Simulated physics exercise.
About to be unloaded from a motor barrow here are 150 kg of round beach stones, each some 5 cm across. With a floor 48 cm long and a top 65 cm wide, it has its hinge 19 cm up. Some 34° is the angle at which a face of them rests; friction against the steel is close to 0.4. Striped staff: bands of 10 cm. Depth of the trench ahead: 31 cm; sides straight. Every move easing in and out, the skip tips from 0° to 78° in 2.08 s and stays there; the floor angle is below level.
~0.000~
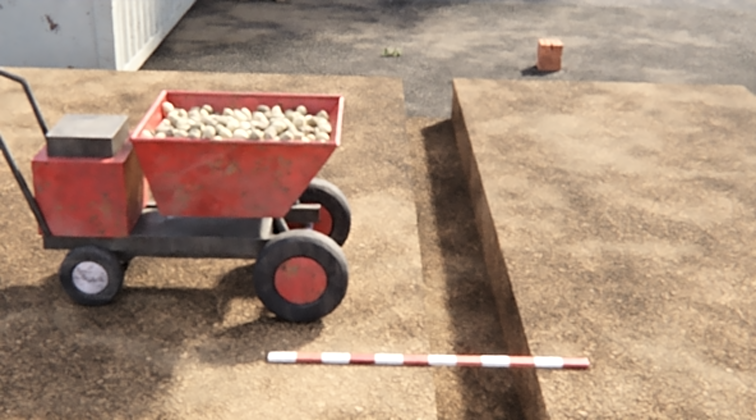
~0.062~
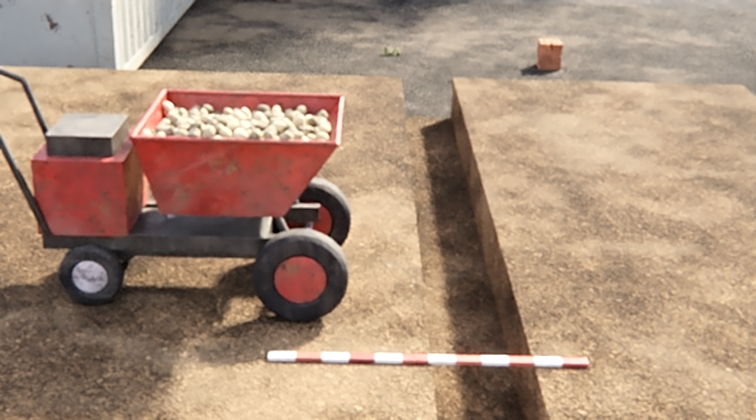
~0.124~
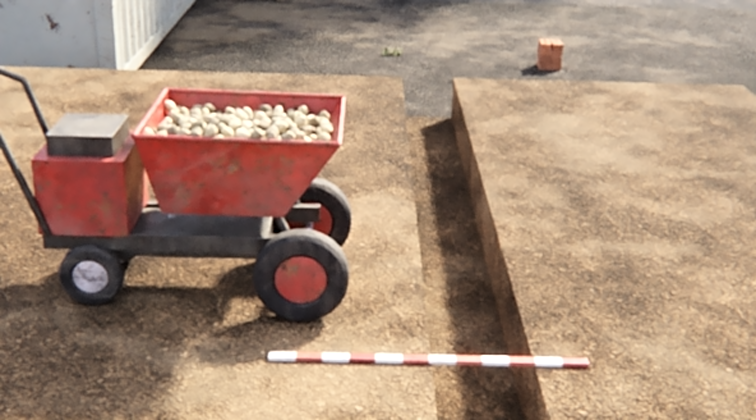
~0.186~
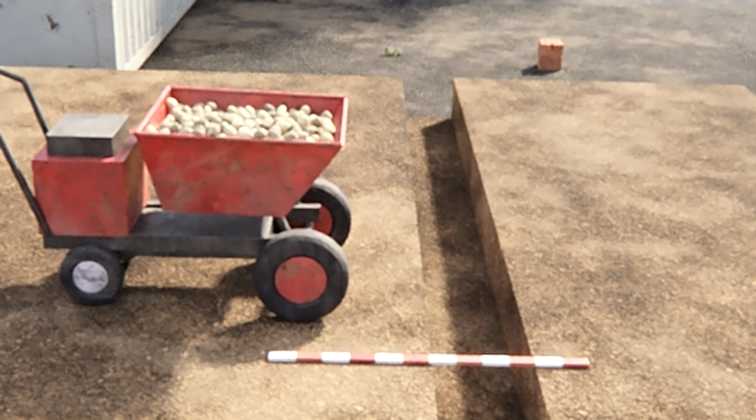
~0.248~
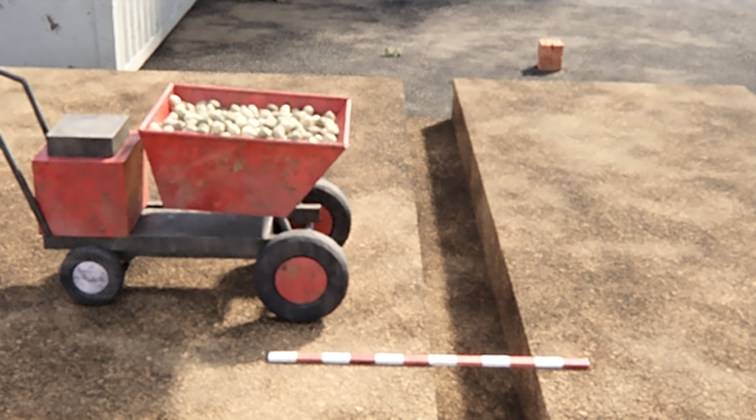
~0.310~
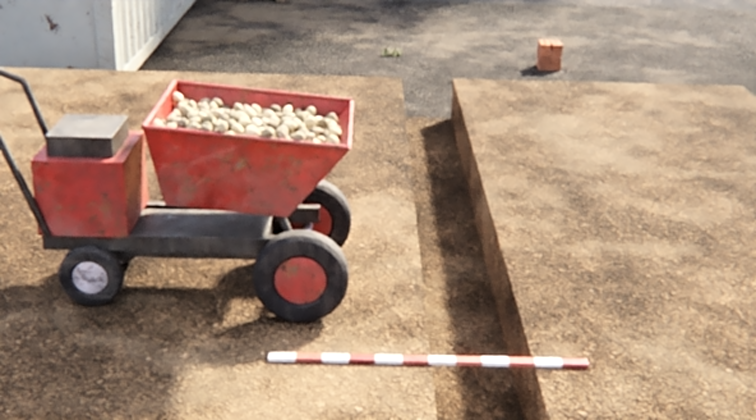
On a patch of brown, gravelly ground beside grey paving, seen from slightly above and from the side, a narrow trench runs away from the viewer. A red motor barrow with black wheels and a skip of pale, round stones stands at left, a red-and-white striped staff lies across the trench, and an orange-brown block sits behind. The skip slowly tilts slightly down to the right, while the view stays still.
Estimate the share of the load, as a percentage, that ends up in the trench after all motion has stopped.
Roughly 92 per cent of the load ends up there.
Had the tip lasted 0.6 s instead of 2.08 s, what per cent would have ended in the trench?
I'd put it at some 60 in a hundred.
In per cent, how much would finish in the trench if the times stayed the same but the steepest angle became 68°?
Close to 95 per cent then.
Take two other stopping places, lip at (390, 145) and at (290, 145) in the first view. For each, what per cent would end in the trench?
First spot about 40, second spot about 100 per cent.
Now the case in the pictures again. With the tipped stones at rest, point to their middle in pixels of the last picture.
(475, 334).
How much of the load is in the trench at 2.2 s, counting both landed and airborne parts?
I'd put it near 65 per cent.
After 1.6 s the floor is at 66°; 93 % in the skip, 7 % in the trench; the foremost stones are at (500, 311).
After 2.2 s the floor is at 78°; 28 % in the skip, 65 % in the trench, 7 % past the trench; the foremost stones are at (620, 275).
After 2.5 s the floor is at 78°; 9 % in the skip, 83 % in the trench, 8 % past the trench; the foremost stones are at (645, 275).
After 4.5 s the floor is at 78°; 0 % in the skip, 92 % in the trench, 8 % past the trench; the foremost stones are at (648, 274).
